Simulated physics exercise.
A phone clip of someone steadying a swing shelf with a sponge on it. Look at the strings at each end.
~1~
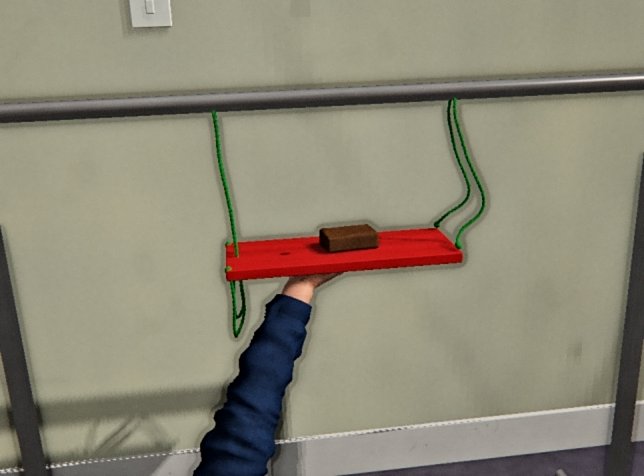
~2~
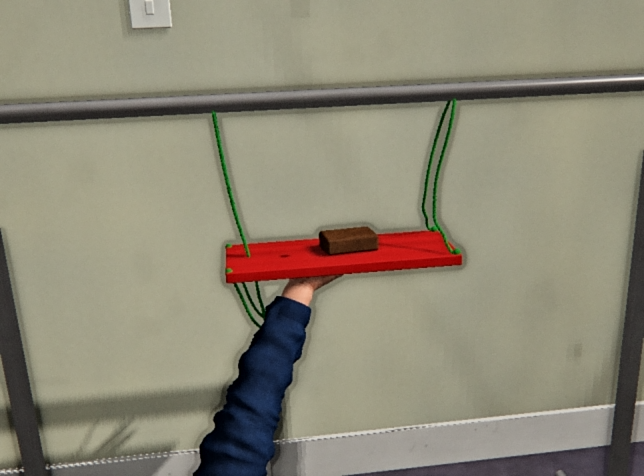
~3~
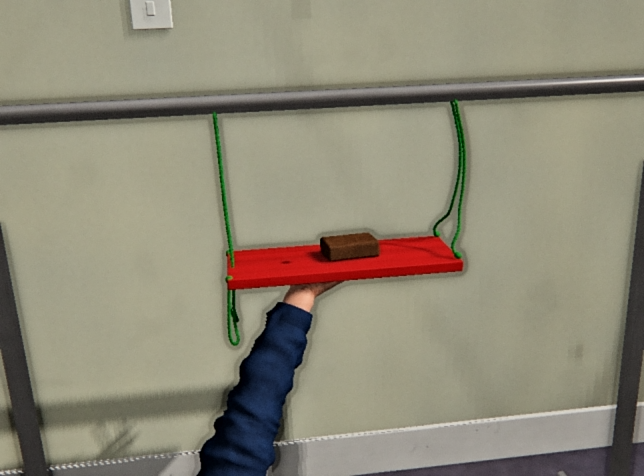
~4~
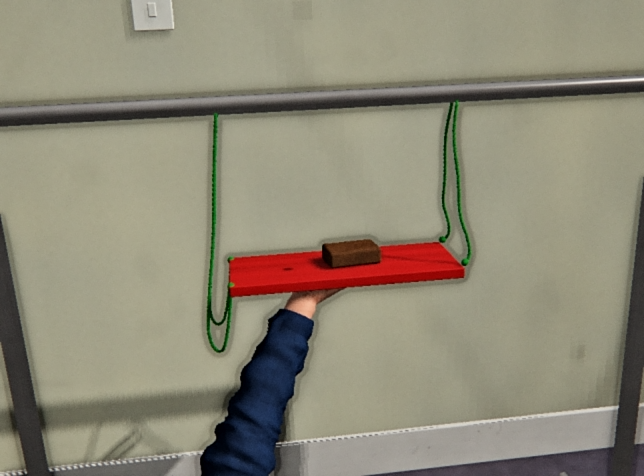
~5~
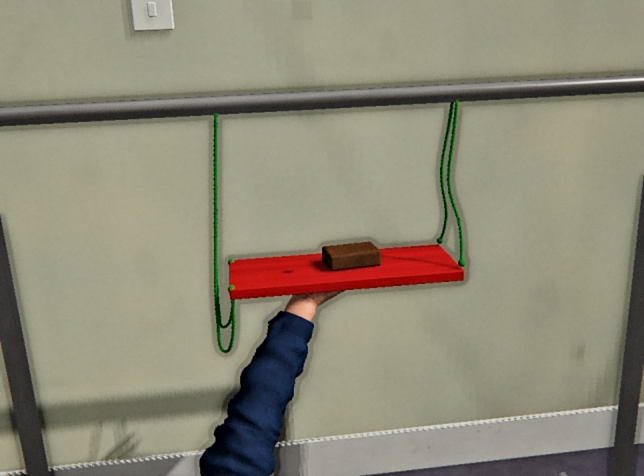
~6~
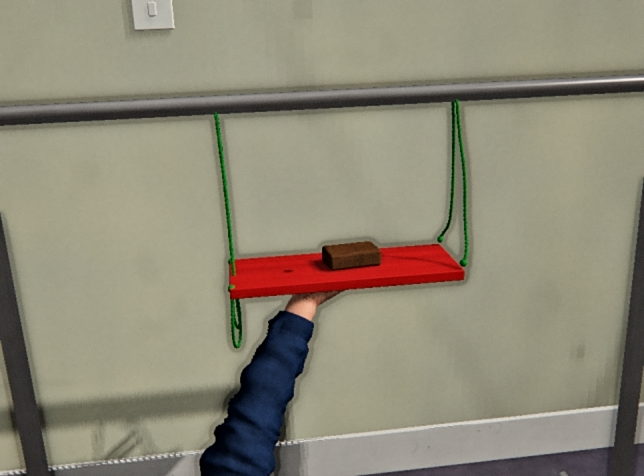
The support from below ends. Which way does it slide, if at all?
As it turns out, the sponge falls from the left end.
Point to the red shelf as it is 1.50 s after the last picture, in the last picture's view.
Around (367, 331).
Then, 0.42 s after the last picture, board tipped 15° down to the left; sponge sliding near (291, 309).
Then, 0.98 s after the last picture, board tipped 34° down to the left; sponge on the floor.
Then, 1.50 s after the last picture, board tipped 39° down to the left; sponge on the floor.
At rest, board tipped 39° down to the left; sponge on the floor. The sponge drops leftwards.
